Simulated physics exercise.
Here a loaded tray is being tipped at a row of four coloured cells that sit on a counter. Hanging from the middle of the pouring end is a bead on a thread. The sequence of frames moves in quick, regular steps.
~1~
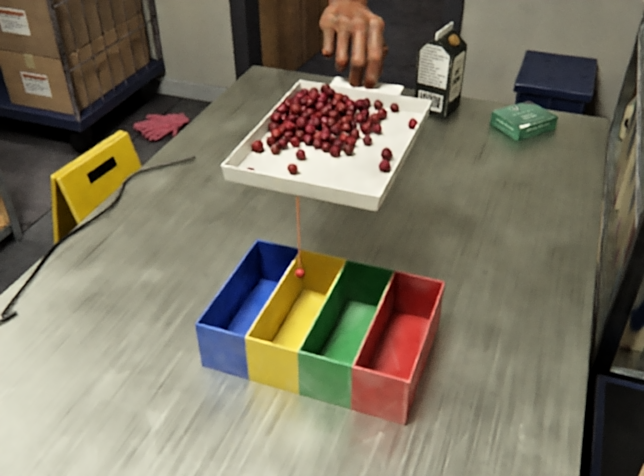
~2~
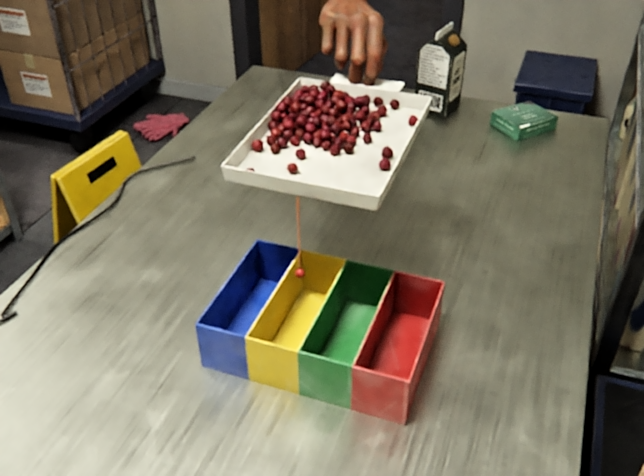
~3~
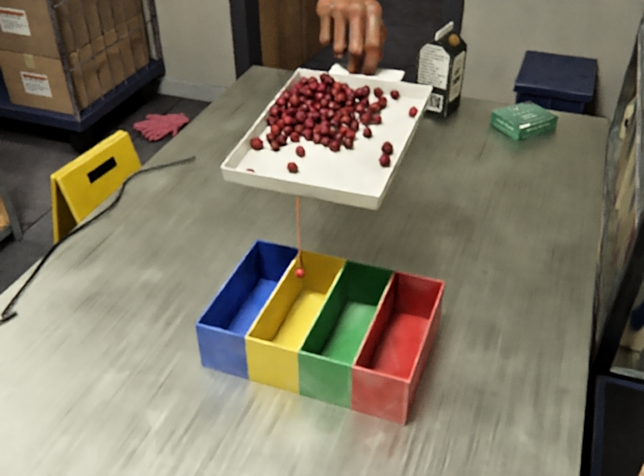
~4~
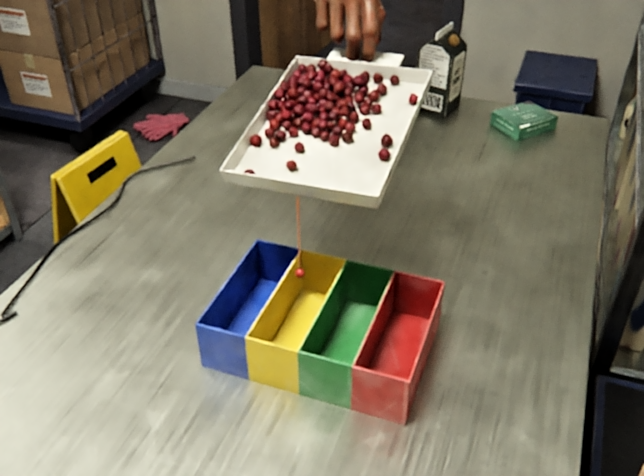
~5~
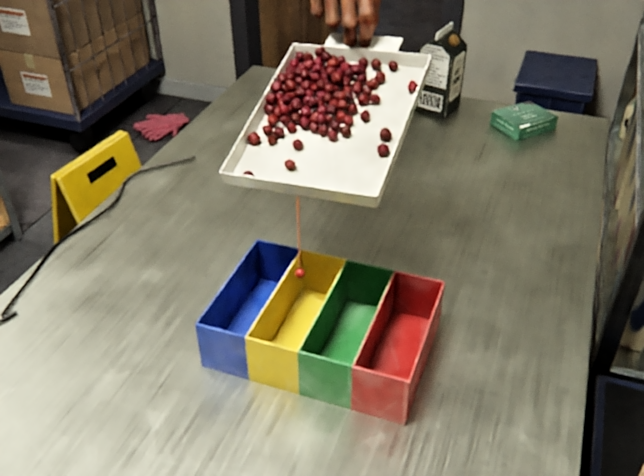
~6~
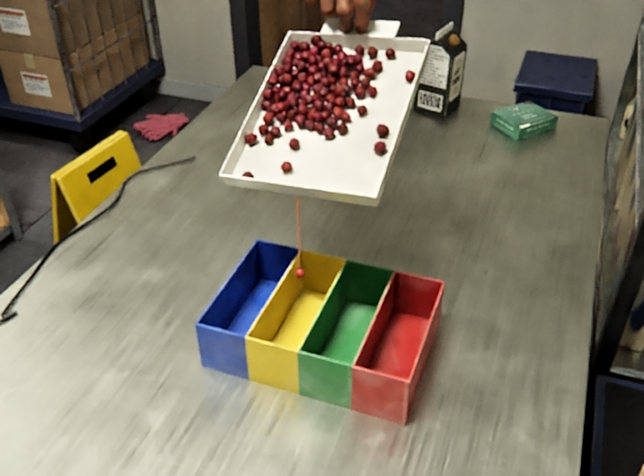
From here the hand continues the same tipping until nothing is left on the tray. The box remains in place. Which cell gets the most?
The blue cell gets the most.
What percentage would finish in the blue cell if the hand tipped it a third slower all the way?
About 40 %.
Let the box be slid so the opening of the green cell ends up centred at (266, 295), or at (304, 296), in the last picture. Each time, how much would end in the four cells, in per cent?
Close to 90 in a hundred, followed by close to 90 in a hundred.
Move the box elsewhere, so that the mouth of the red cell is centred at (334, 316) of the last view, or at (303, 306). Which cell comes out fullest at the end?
Try 1 - yellow; try 2 - the green one.
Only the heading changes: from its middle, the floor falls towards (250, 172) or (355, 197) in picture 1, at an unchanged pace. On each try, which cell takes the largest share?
That blue cell, then the cell in green.
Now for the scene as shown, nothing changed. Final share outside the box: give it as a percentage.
Close to 30 percent, I reckon.
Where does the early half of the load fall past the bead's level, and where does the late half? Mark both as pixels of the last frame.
The leading part at (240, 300), the rest of it at (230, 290).
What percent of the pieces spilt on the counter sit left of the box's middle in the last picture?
I'd put it at around 90 per cent.
Soon after the last picture, tray tipped steeply; most on the tray; a stray few in the blue cell; a stray few in the yellow cell; a small part falling or outside the box.
A little later, tray tipped past a quarter turn; most on the tray; a small part in the blue cell; a stray few in the green cell; a stray few in the yellow cell; a small part falling or outside the box.
Later still, tray tipped past a quarter turn; about half in the blue cell; about a quarter in the yellow cell; a small part in the green cell; about a quarter falling or outside the box.
At rest, tray tipped past a quarter turn; about half in the blue cell; about a quarter in the yellow cell; a small part in the green cell; none in the red cell; about a quarter outside the box.
